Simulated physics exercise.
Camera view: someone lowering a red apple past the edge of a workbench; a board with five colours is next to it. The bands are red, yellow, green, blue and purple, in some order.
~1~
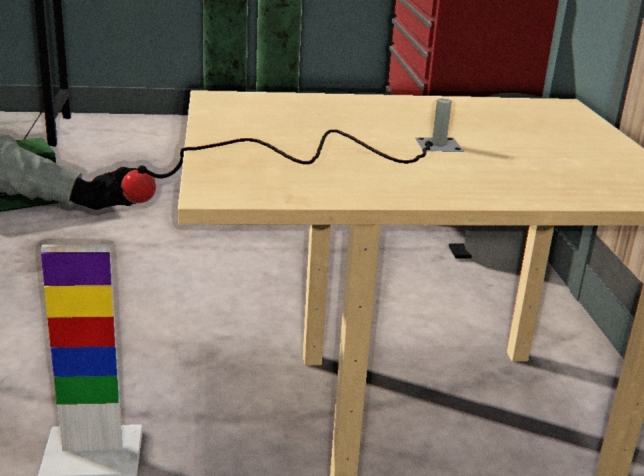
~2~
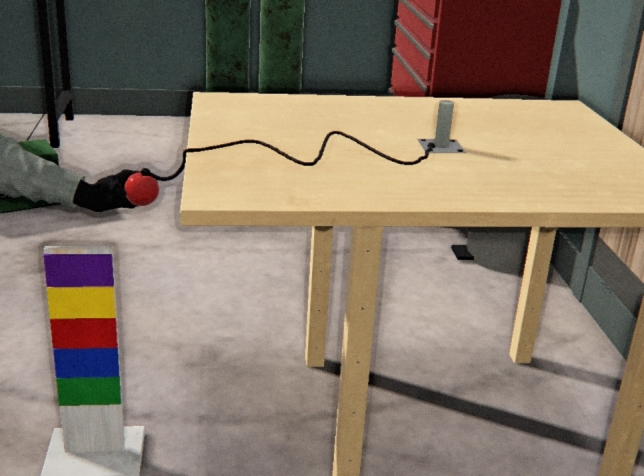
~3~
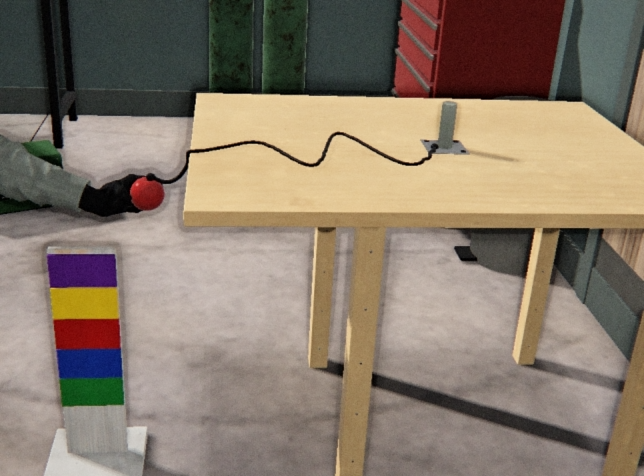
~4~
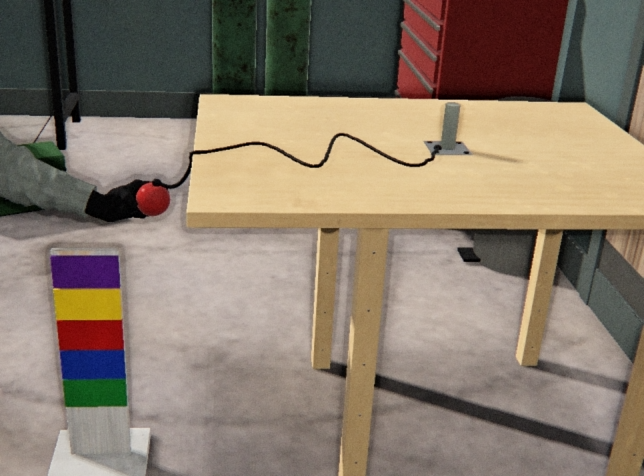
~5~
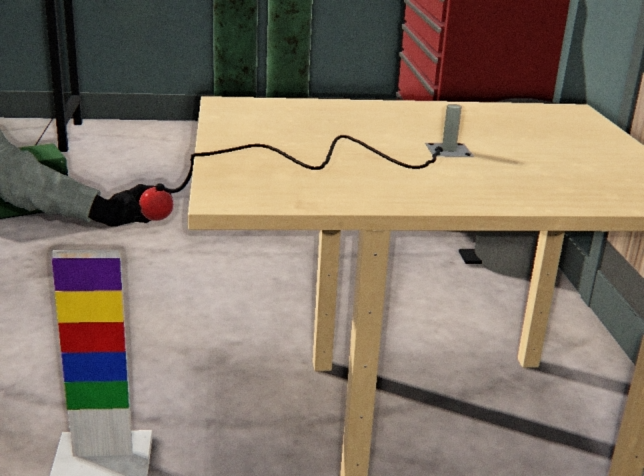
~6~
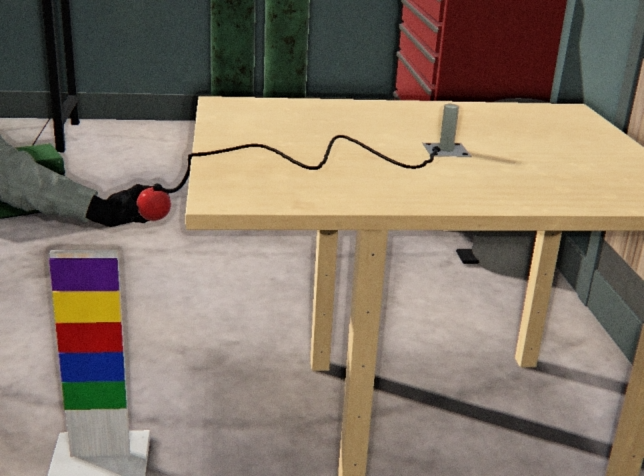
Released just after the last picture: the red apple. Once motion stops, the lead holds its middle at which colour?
At green.
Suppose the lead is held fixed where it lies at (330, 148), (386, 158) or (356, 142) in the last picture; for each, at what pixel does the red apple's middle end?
First try near (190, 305), second near (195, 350), third near (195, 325).
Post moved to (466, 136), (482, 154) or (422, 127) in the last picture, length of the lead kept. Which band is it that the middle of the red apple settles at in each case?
Blue, blue, green.
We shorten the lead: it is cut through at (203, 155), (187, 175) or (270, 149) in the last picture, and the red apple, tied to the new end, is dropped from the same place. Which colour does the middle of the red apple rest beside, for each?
Taking the cuts in order: Red, then blue, then purple.
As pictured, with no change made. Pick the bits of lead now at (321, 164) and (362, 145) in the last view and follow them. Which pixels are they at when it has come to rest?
One ends up around (192, 178), the other around (295, 151).
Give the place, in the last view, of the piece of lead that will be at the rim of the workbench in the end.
Pixel (326, 156) or thereabouts.
Soon after, apple near (166, 317); level with yellow.
Then, apple near (201, 384); level with green.
Further on, apple near (196, 386); level with green.
At rest, apple near (197, 387); level with green. The lead holds its middle at green.
